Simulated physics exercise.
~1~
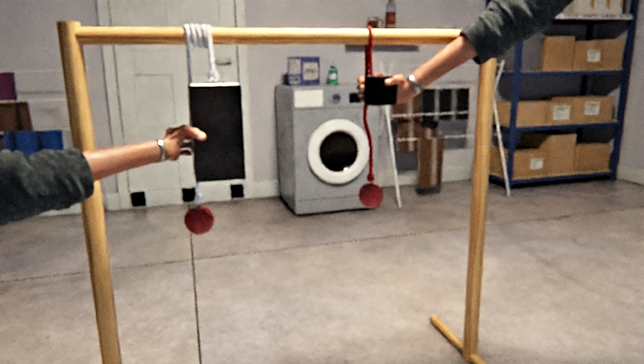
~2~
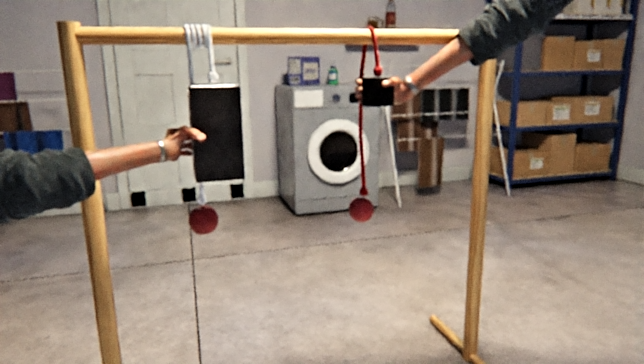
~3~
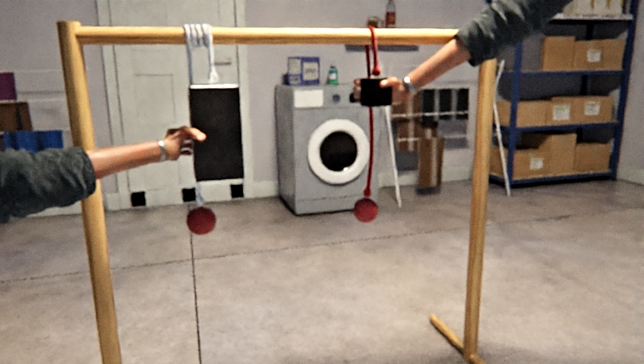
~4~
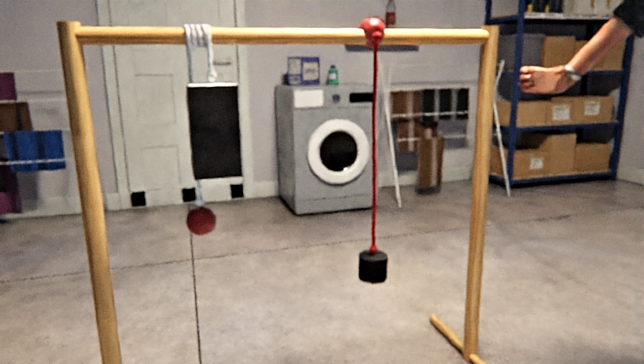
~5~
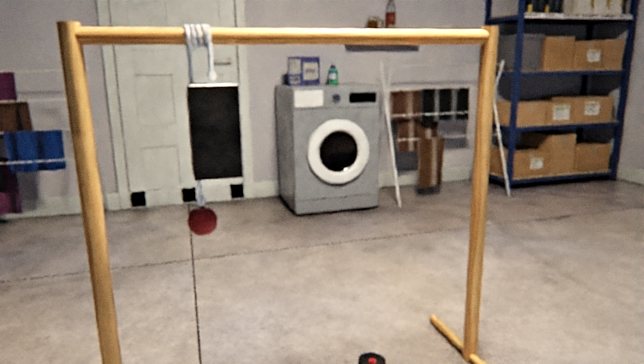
To begin with, two ropes meet a wooden rail, the pale one on the left wrapped in several turns and the red one on the right simply passing over. One hand reaches in beside the white case on the left, while another holds a black block on the right, with a red apple swaying slightly below it. Then the hands let go and draw back. The block drops, pulling the red rope through and drawing its apple up to the rail. Finally, the block rests on the floor, while the white case still hangs at its original height.
